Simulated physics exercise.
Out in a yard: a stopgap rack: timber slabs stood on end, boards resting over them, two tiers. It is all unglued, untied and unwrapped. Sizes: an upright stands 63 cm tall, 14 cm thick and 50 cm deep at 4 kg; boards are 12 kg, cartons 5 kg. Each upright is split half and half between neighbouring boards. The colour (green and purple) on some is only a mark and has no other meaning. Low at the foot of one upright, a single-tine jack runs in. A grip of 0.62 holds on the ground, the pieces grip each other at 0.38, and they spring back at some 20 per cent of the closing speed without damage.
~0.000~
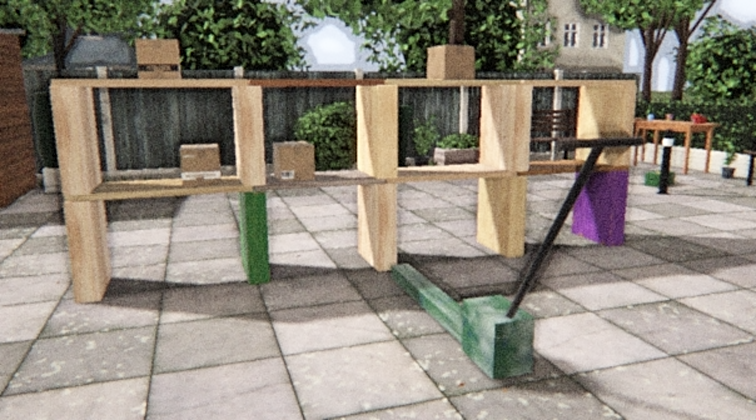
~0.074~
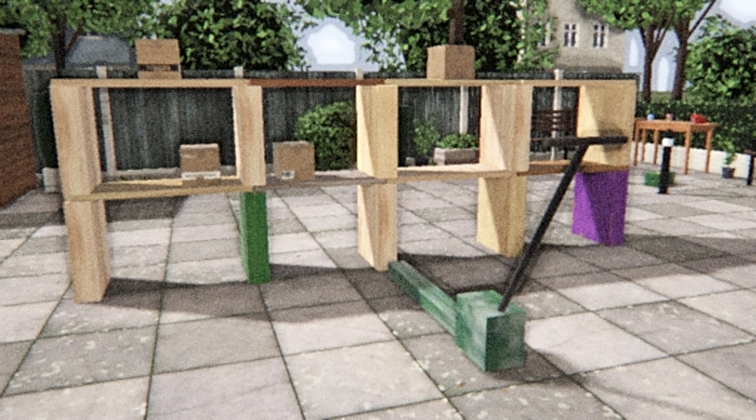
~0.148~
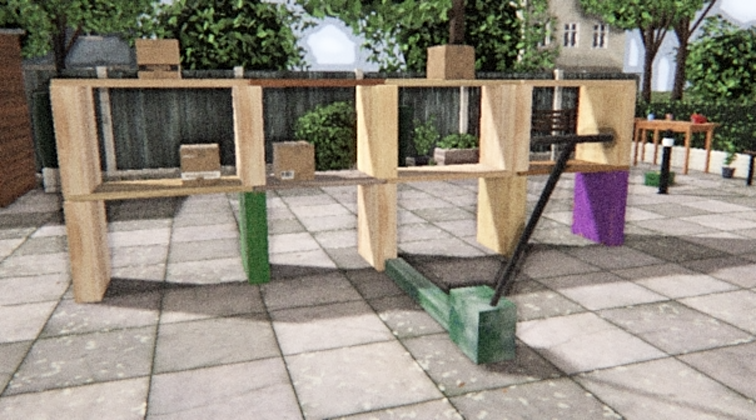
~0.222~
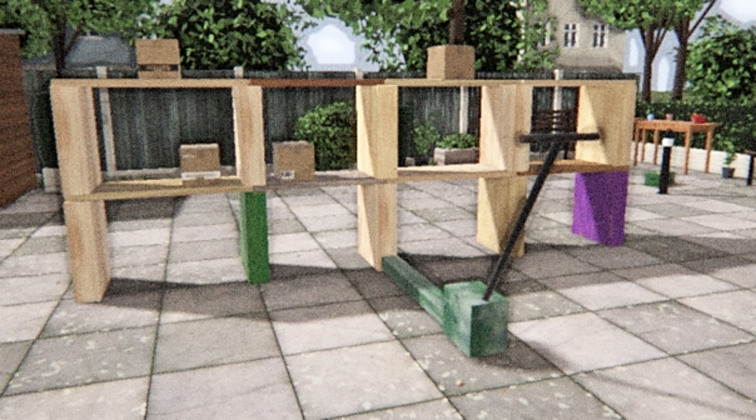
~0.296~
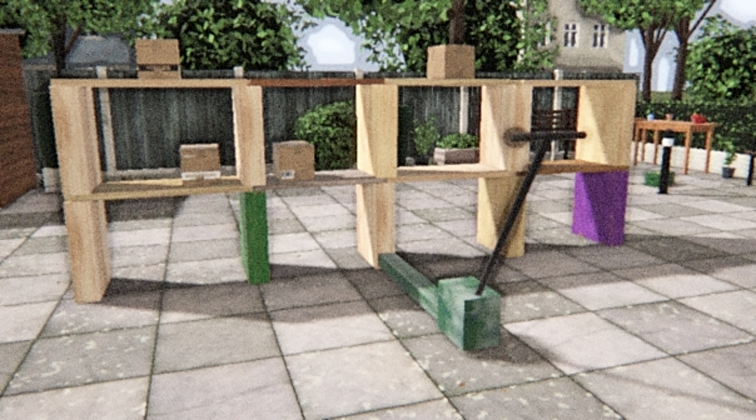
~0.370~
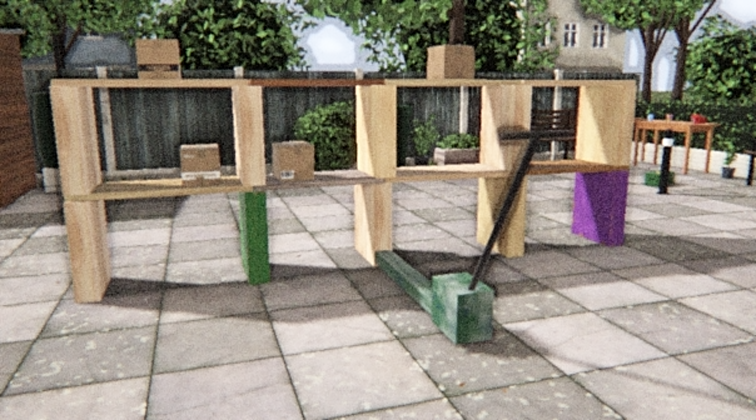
The clip opens on a two-tier timber rack in a paved yard, with a green jack with a dark handle in front. The jack slides slowly left and inward beneath the rack, and then a plain lower upright near the middle shifts slightly, while the green and purple uprights stay still.
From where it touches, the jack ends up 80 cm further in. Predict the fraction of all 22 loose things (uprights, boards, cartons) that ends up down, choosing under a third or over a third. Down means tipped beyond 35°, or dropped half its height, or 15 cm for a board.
I would say over a third.
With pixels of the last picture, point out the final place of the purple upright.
Its centre finishes around pixel (631, 228) in the last picture.
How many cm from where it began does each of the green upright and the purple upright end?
Moved: Green 50, purple 40.
Around 1.24 s, 7 of the 22 pieces down.
Around 1.80 s, 13 of the 22 pieces down; green upright on its side; purple upright tipped 15°.
Around 2.48 s, 21 of the 22 pieces down; purple upright on its side; green upright on its side.
Finally (5.3 s), 21 of the 22 pieces down; purple upright on its side; green upright on its side. That is 95 per cent. Seen by the last camera, middles, purple upright near (631, 228), green upright near (194, 270).
